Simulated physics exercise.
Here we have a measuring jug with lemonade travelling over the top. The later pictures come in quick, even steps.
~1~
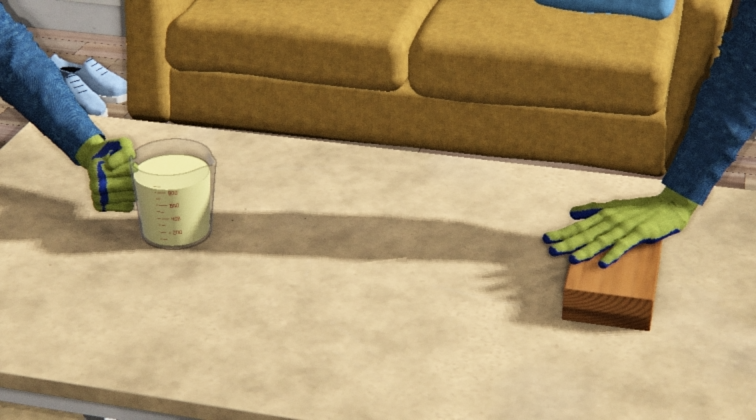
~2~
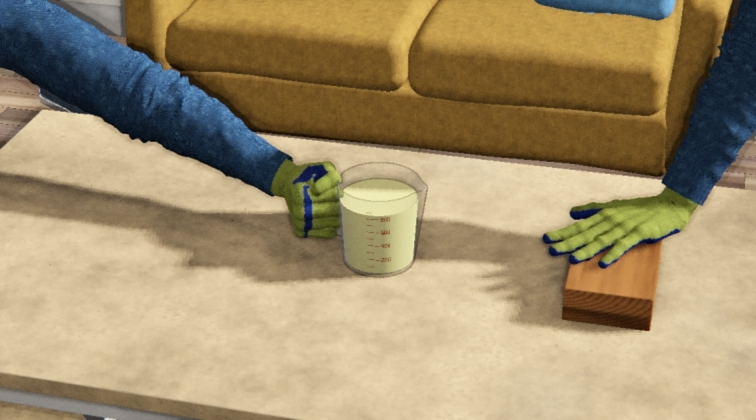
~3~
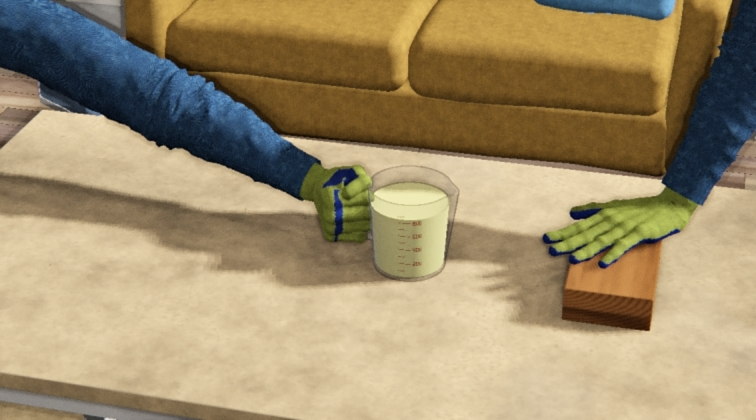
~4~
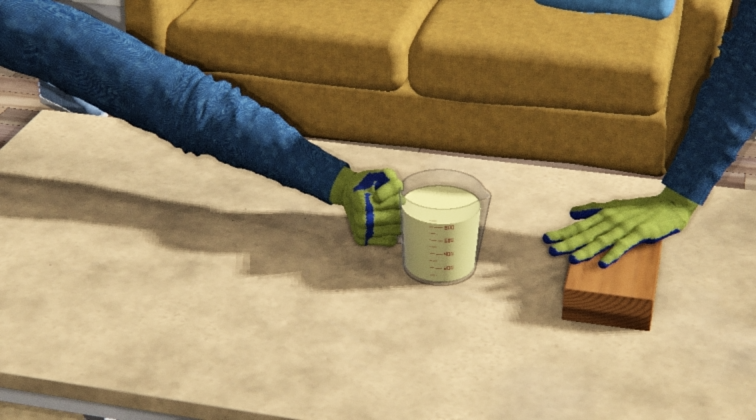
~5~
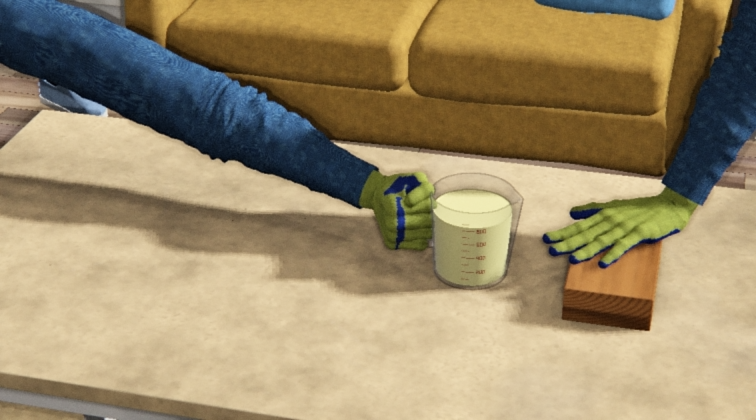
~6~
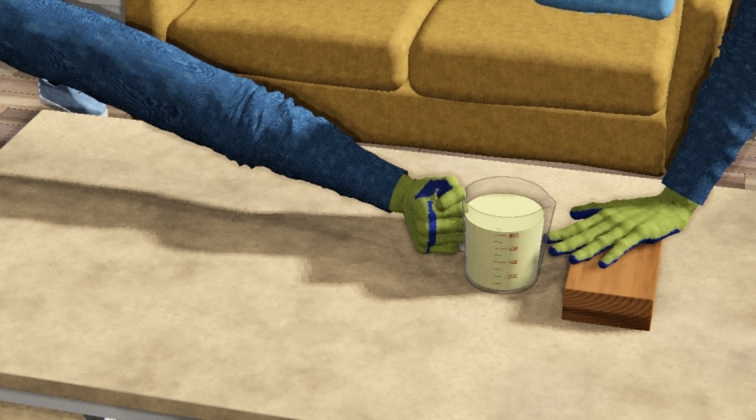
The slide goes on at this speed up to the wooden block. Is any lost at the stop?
At the stop the measuring jug slops over.
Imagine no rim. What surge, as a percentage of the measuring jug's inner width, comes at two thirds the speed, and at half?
First 30 %, second 25 %.
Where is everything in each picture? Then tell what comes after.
In the first frame, at rest; measuring jug (174, 193) about three quarters full; wooden block (614, 274).
In the second frame, under way; measuring jug about three quarters full, surface at (379, 197).
In the third frame, on by 30 px; measuring jug (409, 222) about three quarters full.
In the fourth frame, on by 30 px; measuring jug about three quarters full, surface at (441, 205).
In the fifth frame, on by 30 px; measuring jug (472, 230) about three quarters full.
In the sixth frame, on by 30 px; measuring jug about three quarters full, surface at (504, 213); wooden block (614, 274).
Shortly, the measuring jug meets the wooden block.
Then, the lemonade surges up the wall; it has lost some.
At the finish, the measuring jug stands at the wooden block; it has lost some.
